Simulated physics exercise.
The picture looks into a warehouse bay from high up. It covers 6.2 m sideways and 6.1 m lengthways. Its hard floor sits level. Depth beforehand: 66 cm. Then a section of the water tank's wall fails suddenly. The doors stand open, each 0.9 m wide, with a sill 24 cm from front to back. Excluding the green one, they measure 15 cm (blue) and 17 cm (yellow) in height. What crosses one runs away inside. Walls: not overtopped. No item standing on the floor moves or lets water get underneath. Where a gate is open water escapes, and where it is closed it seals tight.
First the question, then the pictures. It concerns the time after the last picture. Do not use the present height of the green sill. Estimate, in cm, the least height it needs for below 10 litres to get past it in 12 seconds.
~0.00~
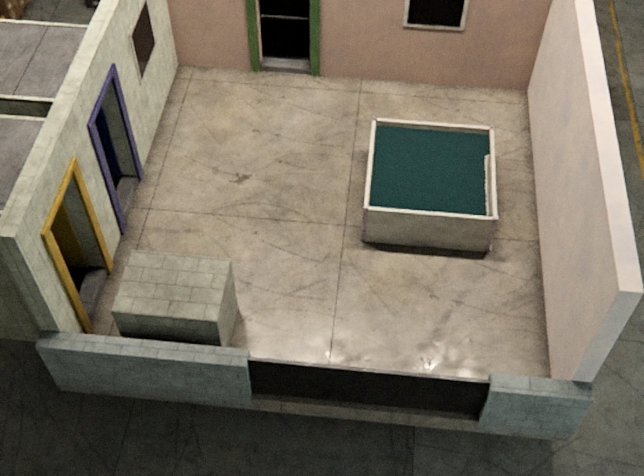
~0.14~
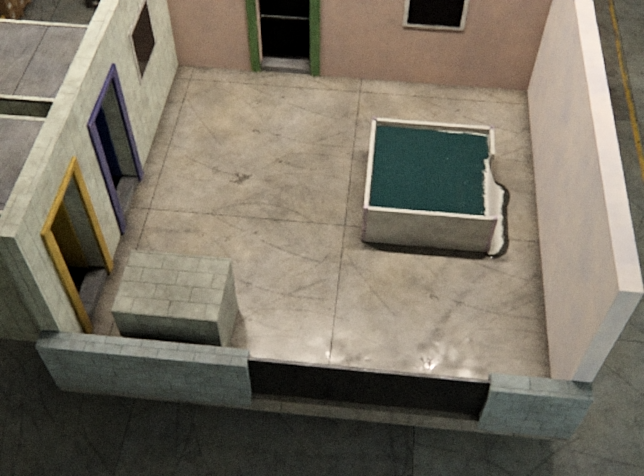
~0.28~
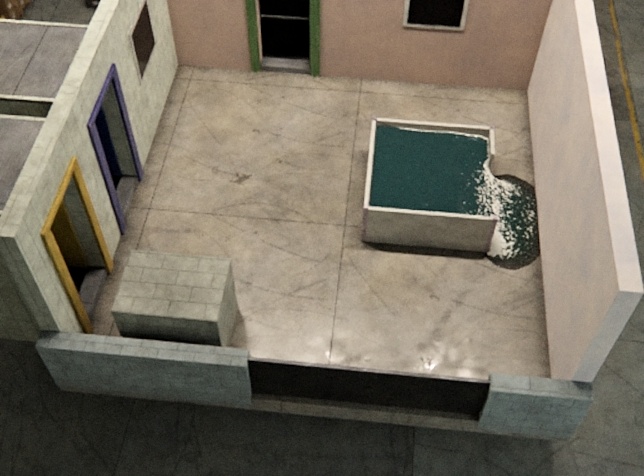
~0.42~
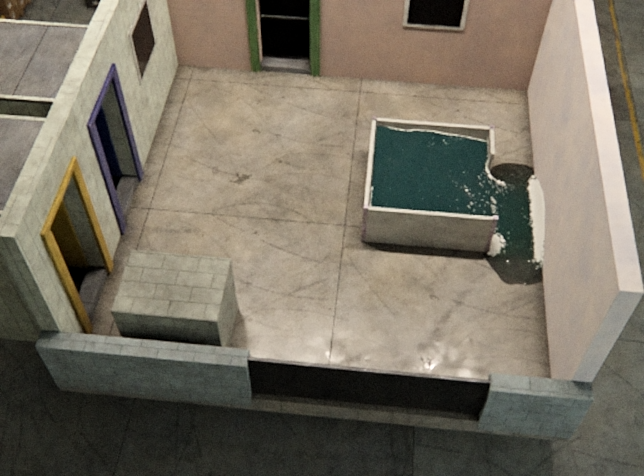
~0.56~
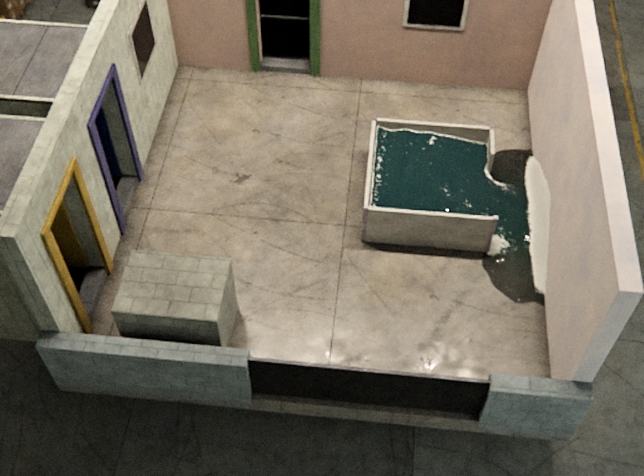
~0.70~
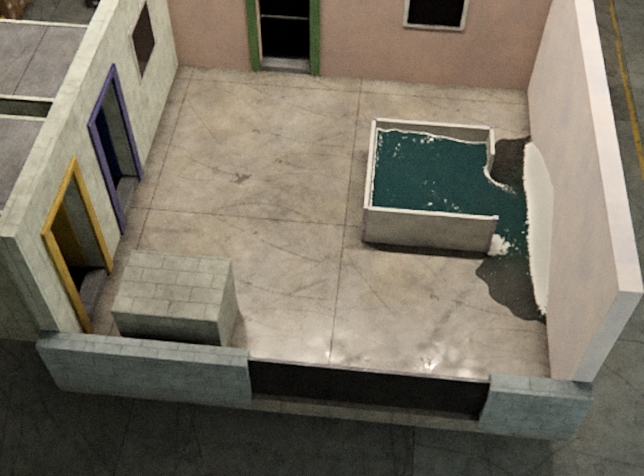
Roughly 6.5 centimetres.
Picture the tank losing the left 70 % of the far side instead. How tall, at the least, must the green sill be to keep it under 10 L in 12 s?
Then the minimum is about 10.0 cm.
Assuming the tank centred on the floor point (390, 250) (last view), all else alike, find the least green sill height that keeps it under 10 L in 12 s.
It should be around 6.5 cm high.
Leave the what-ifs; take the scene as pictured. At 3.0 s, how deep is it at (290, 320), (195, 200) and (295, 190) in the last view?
About 3, 0 and 0 cm respectively.
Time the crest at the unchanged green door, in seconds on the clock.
Peak time: Around 9.5 s.
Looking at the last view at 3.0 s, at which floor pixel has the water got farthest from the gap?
The tip of the flood lies near (173, 373).
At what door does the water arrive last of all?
The answer is the blue one.
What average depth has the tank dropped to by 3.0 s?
The mean depth is about 22 cm.
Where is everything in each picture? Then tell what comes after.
In the first frame, the water tank at (431, 170) is whole and still, 66 cm deep; the green door at (284, 26) is dry.
In the second frame, the gap is at (486, 206), the front 0.3 m out at (505, 195); the back of the water tank holds 66 cm.
In the third frame, water pours out at (486, 208) and has run 0.8 m, to (538, 218); about 11 cm deep outside, 66 cm at the back.
In the fourth frame, the front is at (534, 172), 0.9 m from the gap at (486, 209); 1.6 m2 of floor is wet, 64 cm left at the back.
In the fifth frame, the front is at (545, 301), 1.2 m from the gap at (485, 209); 1.8 m2 of floor is wet, 56 cm left at the back.
In the sixth frame, the front is at (546, 319), 1.4 m from the gap at (485, 209); 2.0 m2 of floor is wet, 57 cm left at the back; the green door at (284, 26), 4.5 m from the gap, is still 3.9 m from the nearest water.
After 1.4 s water covers 20 % of the floor, deepest (49 cm) near (534, 224); it has not reached the green door.
After 3.0 s water covers 40 % of the floor, deepest (26 cm) near (534, 396); 3 cm at the green door, 0 litres in over its 12 cm sill.
After 12.0 s water covers 100 % of the floor, deepest (10 cm) near (79, 364); 7 cm at the green door, 0 litres in over its 12 cm sill.
At the green door as built, the water arrived by 2.8 s and peaked near 10 cm at 9.6 s.
With a sill of 6 cm, 15 litres would have come in within the 12 s; with 8 cm, 3 litres. So under 10 litres takes about 6.5 cm.
